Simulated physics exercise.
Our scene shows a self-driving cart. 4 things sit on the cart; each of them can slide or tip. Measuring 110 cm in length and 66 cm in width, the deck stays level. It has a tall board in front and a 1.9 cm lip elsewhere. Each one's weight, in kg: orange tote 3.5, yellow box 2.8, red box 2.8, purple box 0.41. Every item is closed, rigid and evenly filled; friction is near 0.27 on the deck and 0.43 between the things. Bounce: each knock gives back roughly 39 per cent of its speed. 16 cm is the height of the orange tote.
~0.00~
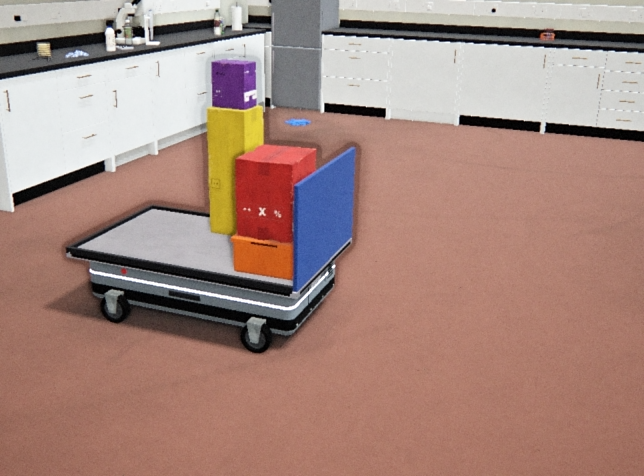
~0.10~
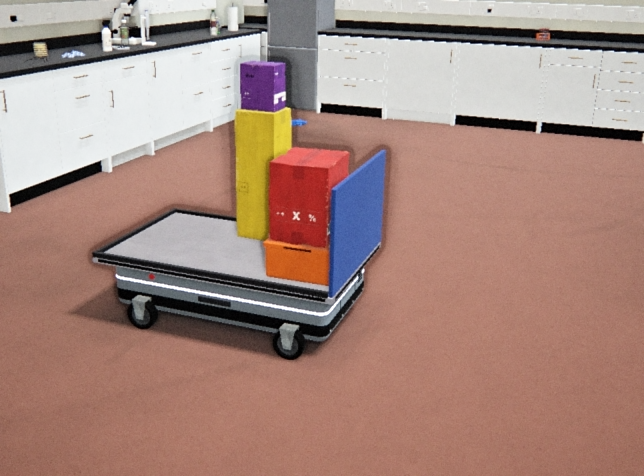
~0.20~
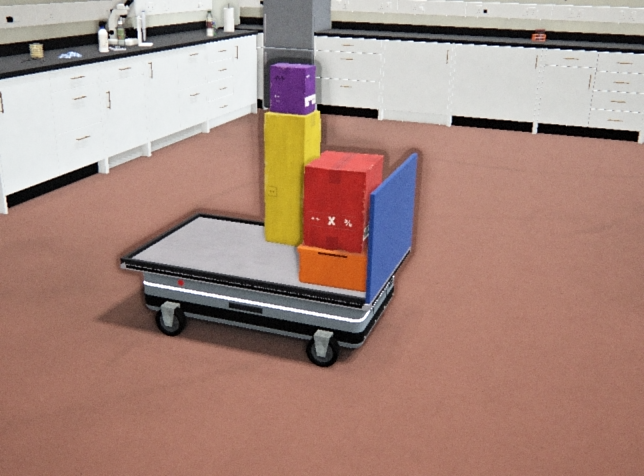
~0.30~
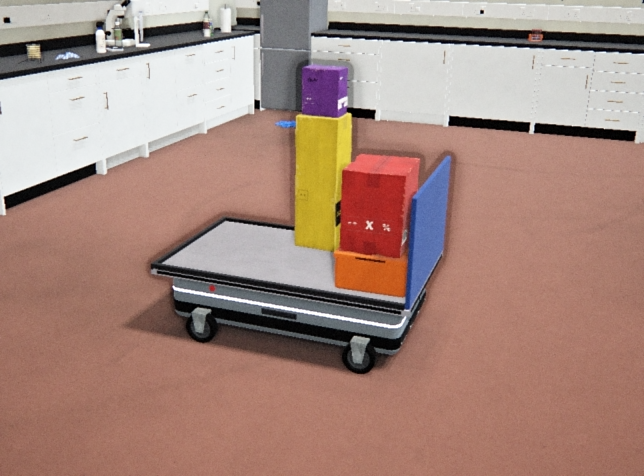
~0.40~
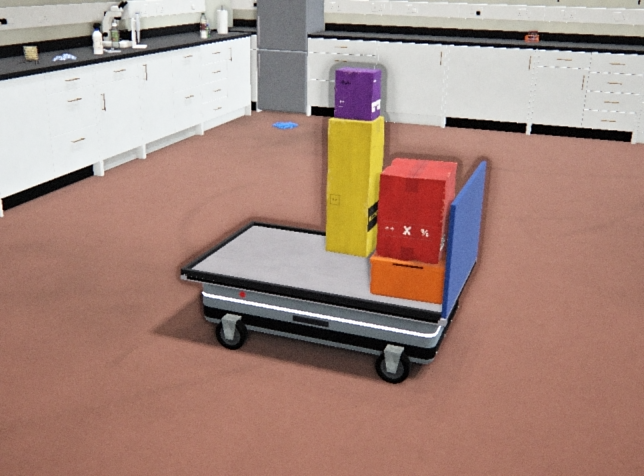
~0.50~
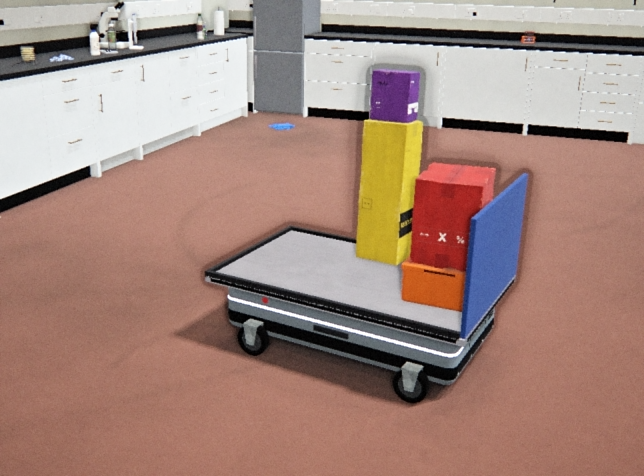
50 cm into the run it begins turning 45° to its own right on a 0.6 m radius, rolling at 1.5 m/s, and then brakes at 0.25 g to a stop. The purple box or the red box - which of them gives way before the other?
The former one.
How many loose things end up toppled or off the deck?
The count comes out at 3.
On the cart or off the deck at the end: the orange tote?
When everything stops, the orange tote is still in bounds.
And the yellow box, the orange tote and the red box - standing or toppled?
Outcome noted - the yellow box ends up fallen, the orange tote survives without falling, the red box ends up fallen.
Around 0.70 s, 105 cm covered, turned 37°; yellow box and purple box now off the deck; red box shifted 43 cm near (518, 234); orange tote shifted 20 cm.
Around 1.10 s, 157 cm covered, turned 45°; red box now off the deck; orange tote shifted 8 cm.
Around 1.60 s, 173 cm covered, turned 45°, stopped; orange tote shifted 8 cm.
Finally (2.0 s), off the deck, yellow box, red box and purple box; orange tote still in place (within 10 cm). Purple box went at 0.58 s; red box went at 0.74 s.
